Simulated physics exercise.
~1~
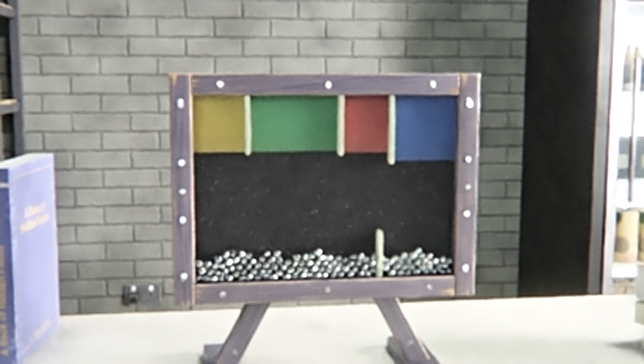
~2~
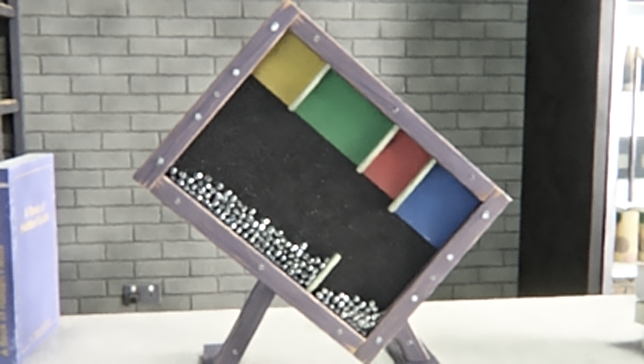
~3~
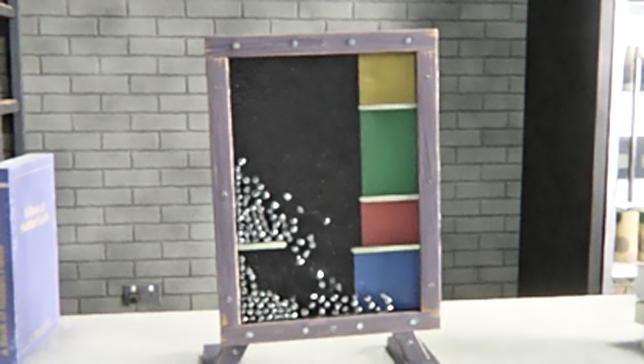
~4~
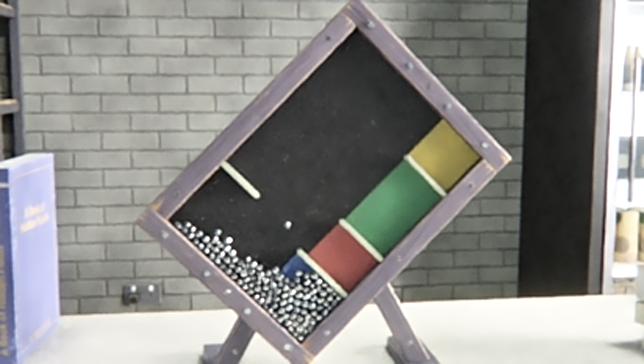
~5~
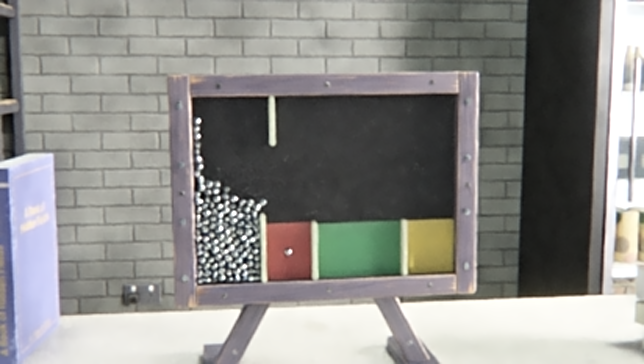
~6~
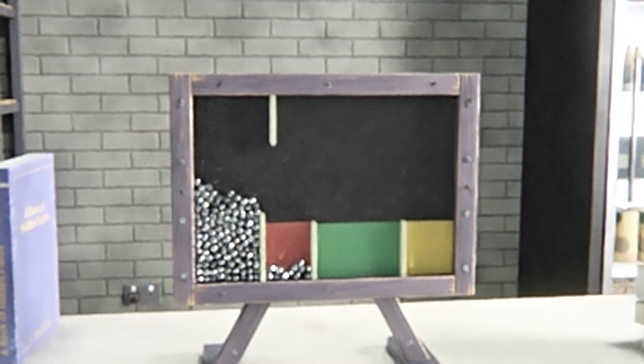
Framed box of small steel balls turning clockwise to upside down, the balls sliding and mostly filling the blue pocket, some spilling into red.
